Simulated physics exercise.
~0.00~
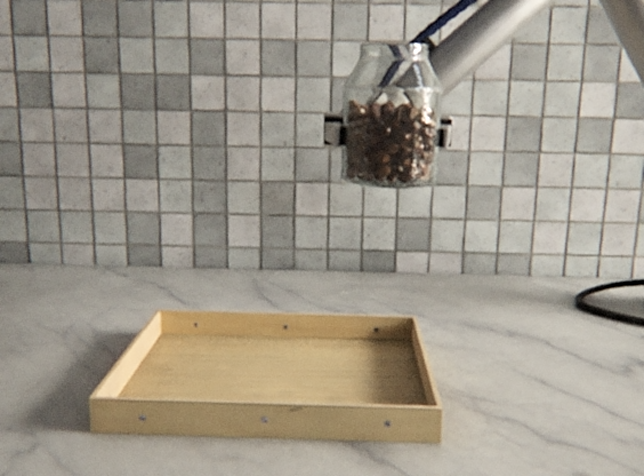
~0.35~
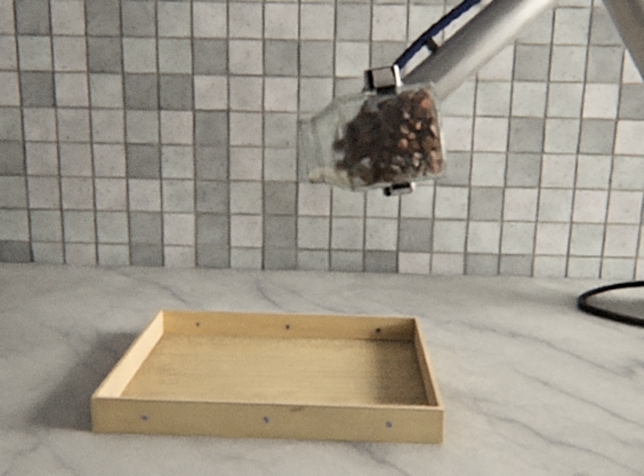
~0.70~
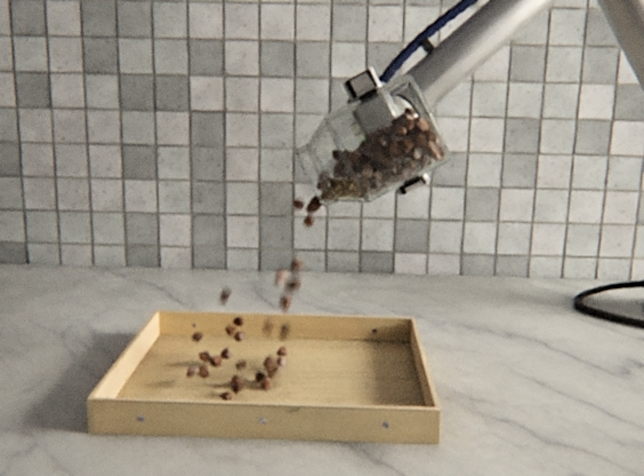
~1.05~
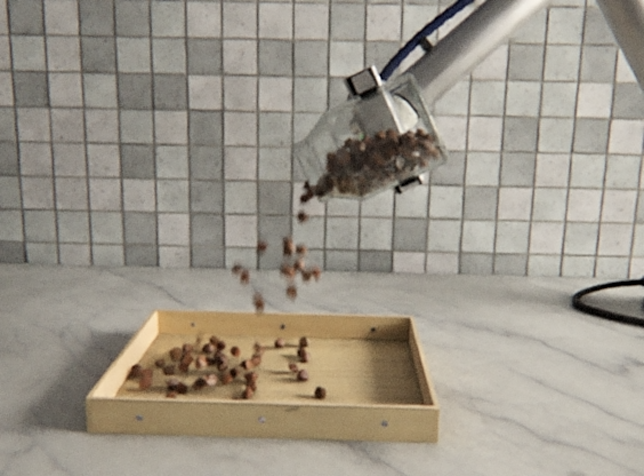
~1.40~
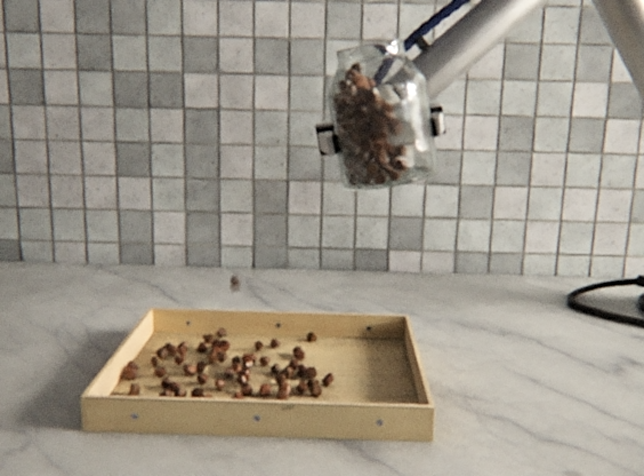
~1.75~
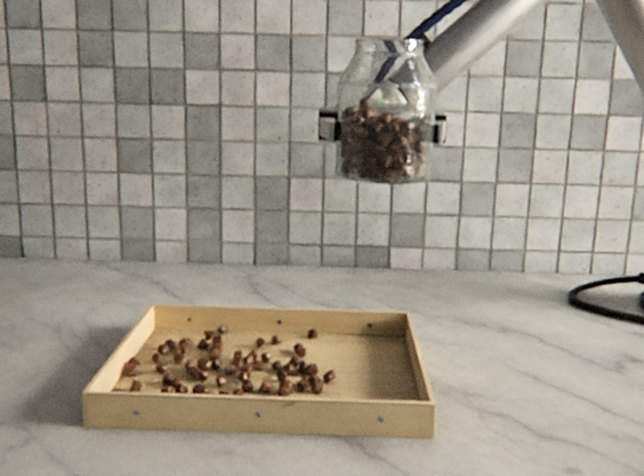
Glass jar of brown pellets held by a robot arm tipping left, spilling some into a shallow wooden tray, then returning upright partly full.
